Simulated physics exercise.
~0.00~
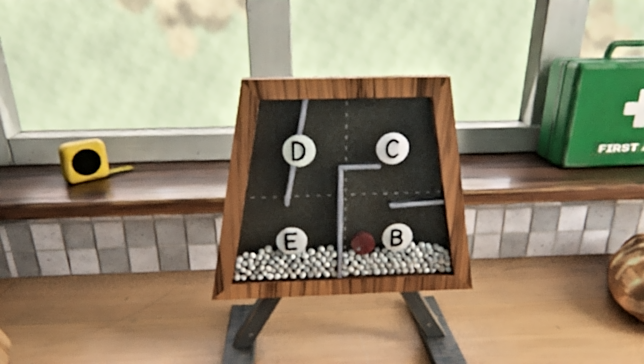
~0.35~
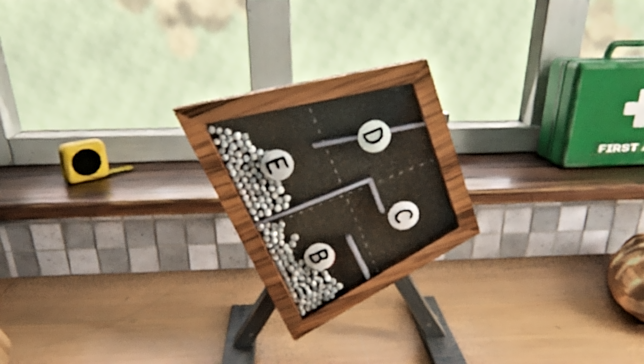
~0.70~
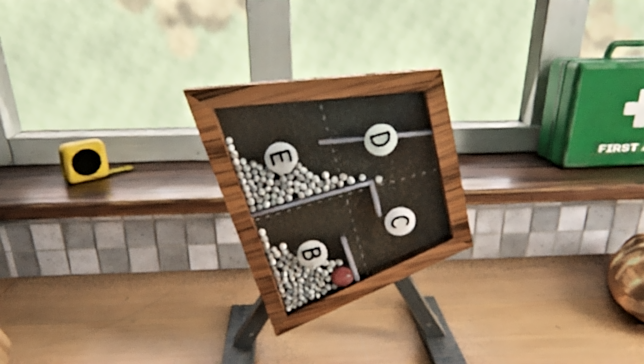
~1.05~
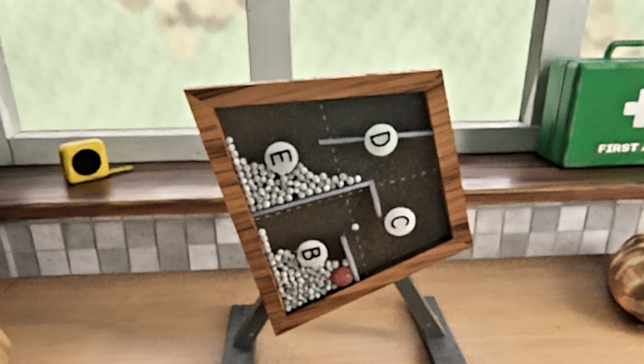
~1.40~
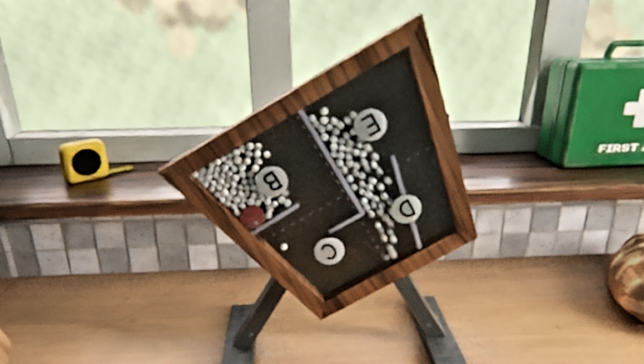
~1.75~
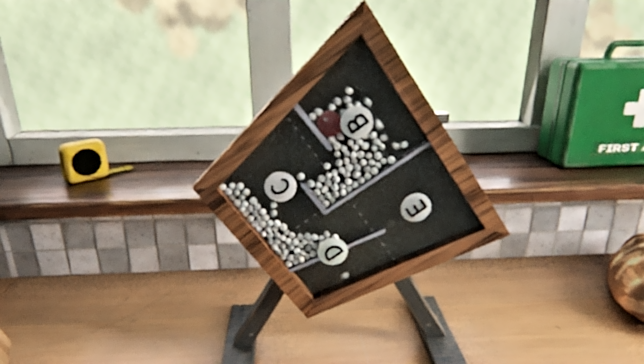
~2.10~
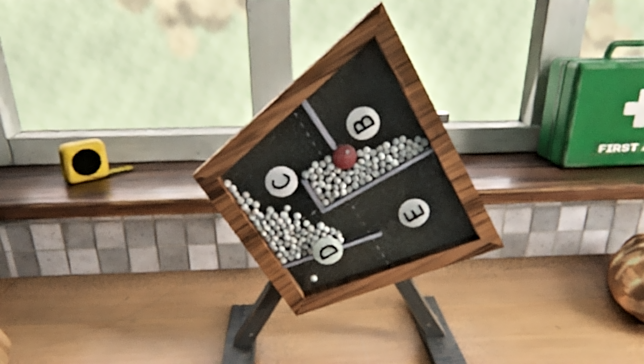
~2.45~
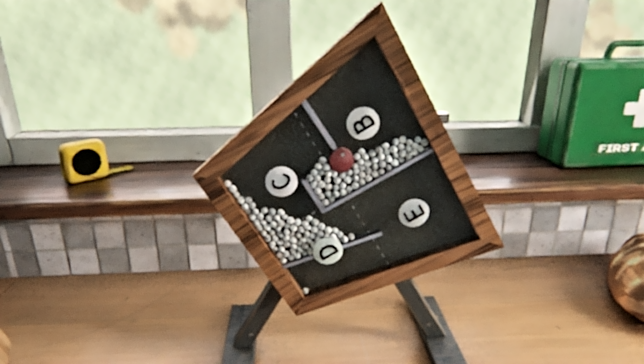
The clip shows a wood-framed box of white beads and a red disc turning clockwise on a stand, pausing, then turning further clockwise as the beads spill between lettered quarters. It stops tilted, with beads in B, C and D, none in E, and the disc atop B's beads.
